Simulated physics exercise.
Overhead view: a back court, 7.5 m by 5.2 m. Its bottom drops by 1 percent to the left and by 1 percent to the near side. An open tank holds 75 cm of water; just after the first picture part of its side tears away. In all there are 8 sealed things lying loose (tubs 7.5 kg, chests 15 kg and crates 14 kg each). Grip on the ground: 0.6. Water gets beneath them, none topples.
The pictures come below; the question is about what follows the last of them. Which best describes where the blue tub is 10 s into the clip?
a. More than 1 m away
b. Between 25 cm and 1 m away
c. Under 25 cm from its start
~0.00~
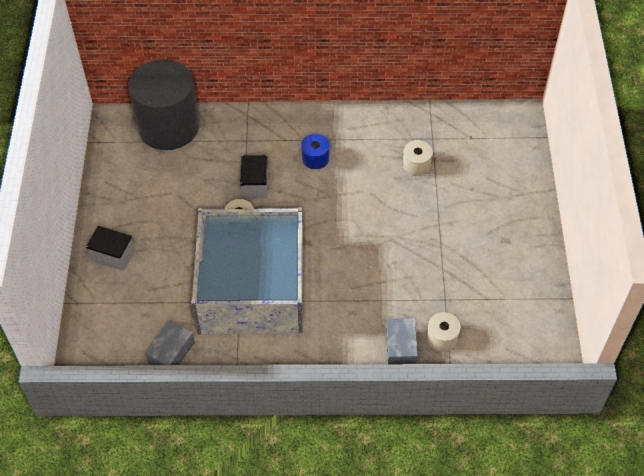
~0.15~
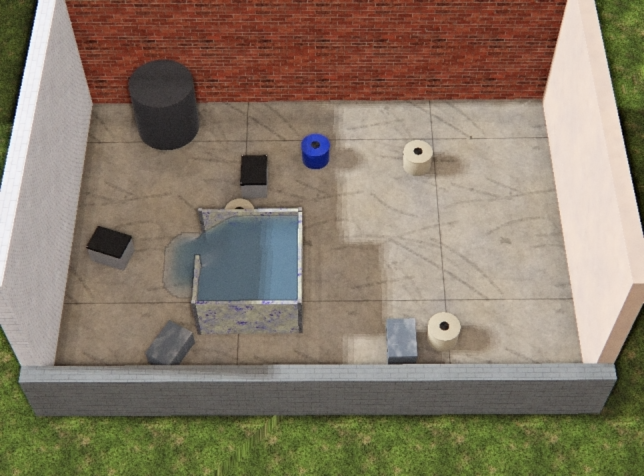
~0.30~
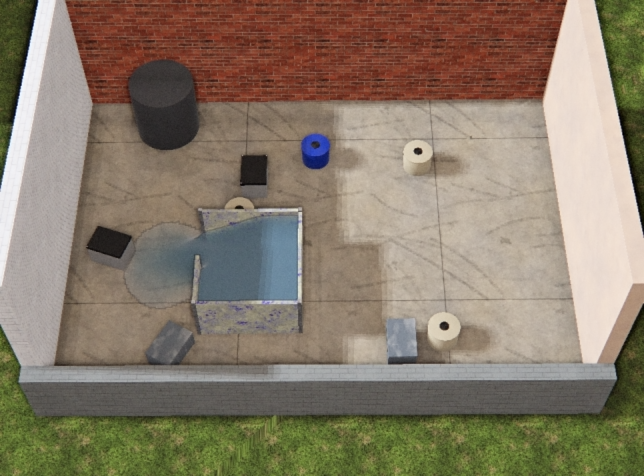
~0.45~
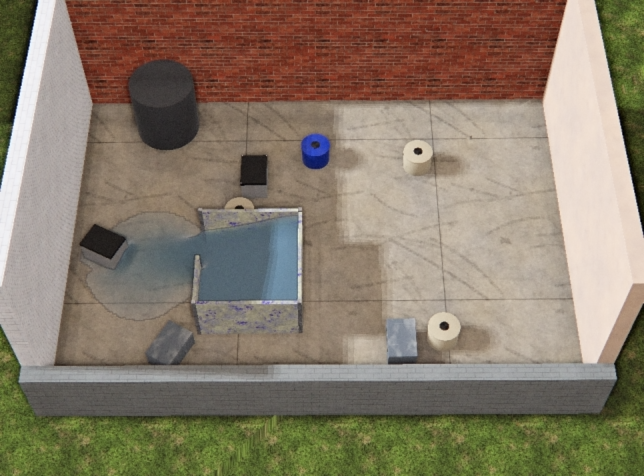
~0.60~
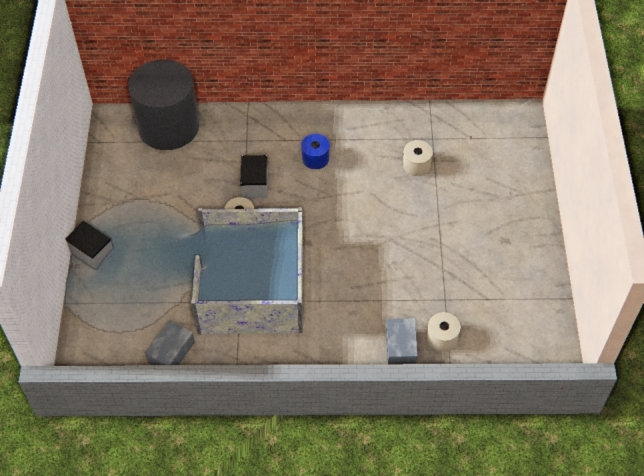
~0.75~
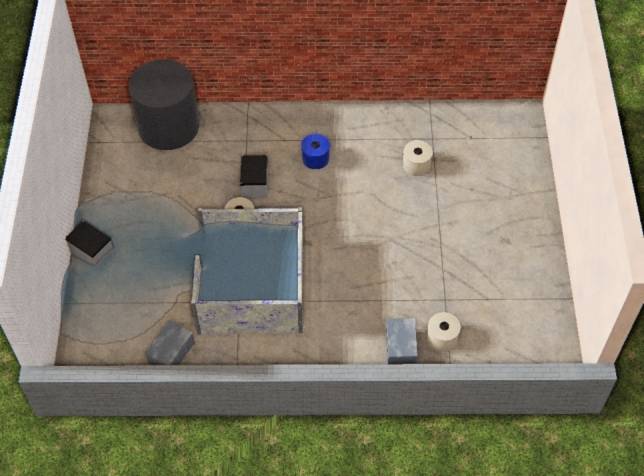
The answer is c.
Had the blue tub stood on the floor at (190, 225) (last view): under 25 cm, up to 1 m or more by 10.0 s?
I'd say it lands far off.
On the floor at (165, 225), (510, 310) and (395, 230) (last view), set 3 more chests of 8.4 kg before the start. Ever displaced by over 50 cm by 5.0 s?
Order as asked - farther, not as far, not as far.
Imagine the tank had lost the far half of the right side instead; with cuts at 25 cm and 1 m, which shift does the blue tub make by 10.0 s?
Outcome for the blue tub: Modest displacement.
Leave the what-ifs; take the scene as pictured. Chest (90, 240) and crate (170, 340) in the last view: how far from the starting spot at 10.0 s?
Taken in order, the shifts are 300 cm and 300 cm.
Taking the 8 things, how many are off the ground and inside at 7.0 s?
I count 1.
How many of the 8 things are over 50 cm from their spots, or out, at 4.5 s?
The answer is 1.
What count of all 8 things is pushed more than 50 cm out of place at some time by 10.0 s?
My count gives 4.
After 2.0 s the blue tub is near (316, 145), 0.0 m from its start, aground; 1 afloat.
After 4.5 s the blue tub is near (316, 145), 0.0 m from its start, aground; 0 afloat.
After 7.0 s the blue tub is near (316, 145), 0.0 m from its start, aground; 1 afloat.
After 10.0 s the blue tub is near (316, 145), 0.0 m from its start, aground; 0 afloat.
